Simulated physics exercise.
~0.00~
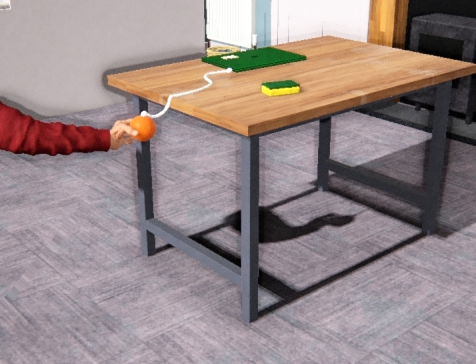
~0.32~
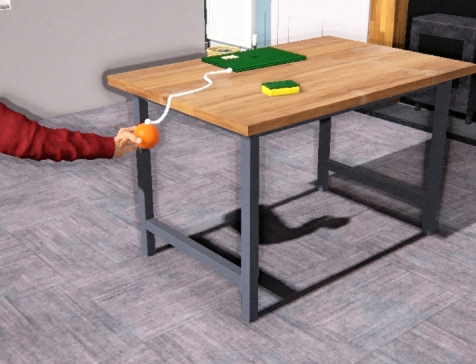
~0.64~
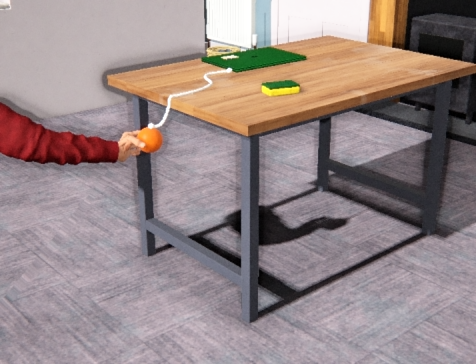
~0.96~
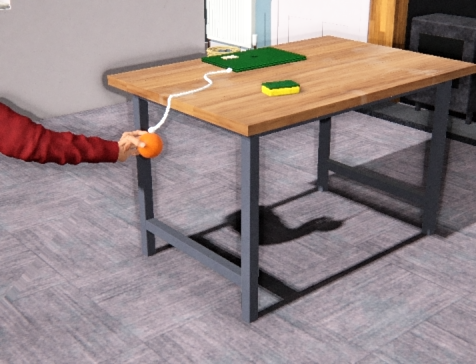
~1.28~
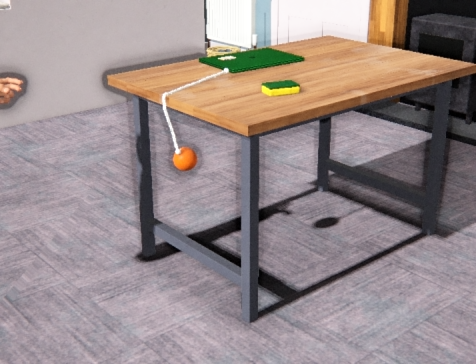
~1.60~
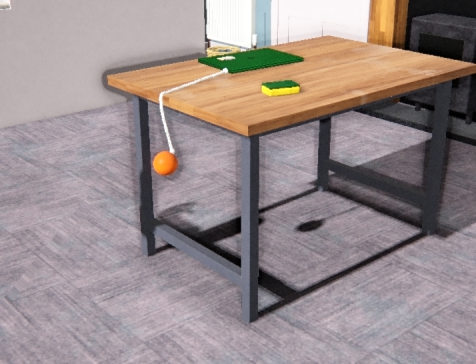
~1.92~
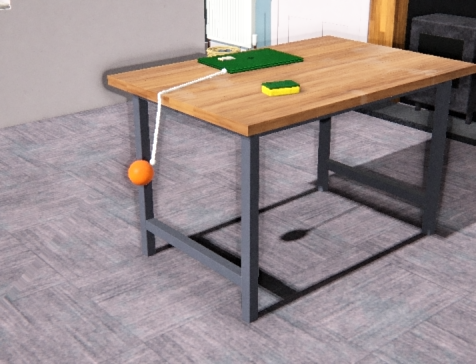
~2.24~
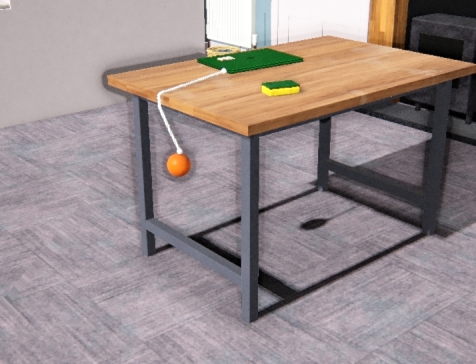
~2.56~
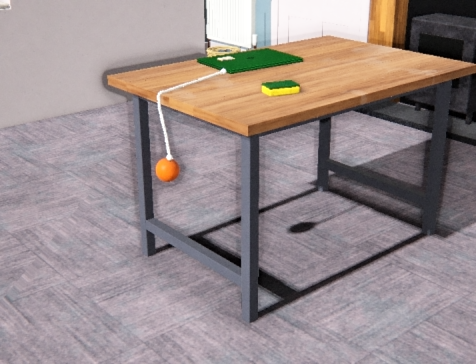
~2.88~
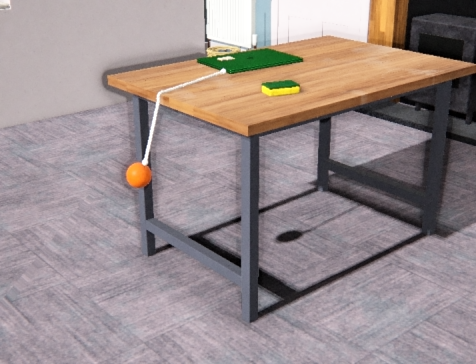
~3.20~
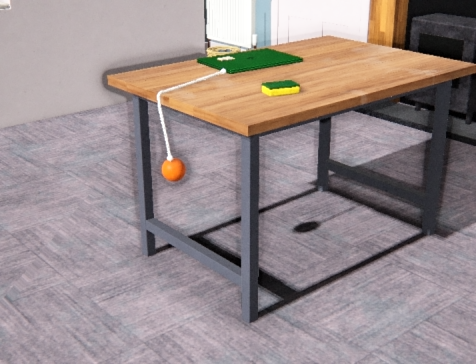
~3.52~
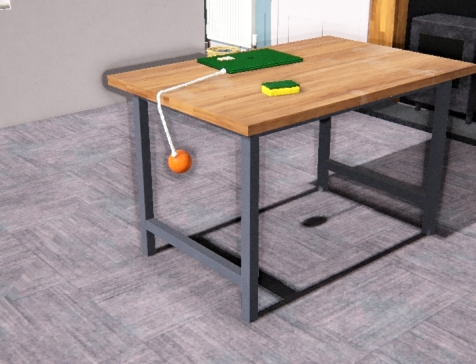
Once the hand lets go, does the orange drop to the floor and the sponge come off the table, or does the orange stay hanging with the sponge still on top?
The orange stays hanging from the cord, swinging beside the table above the floor. The sponge keeps its place on the tabletop.
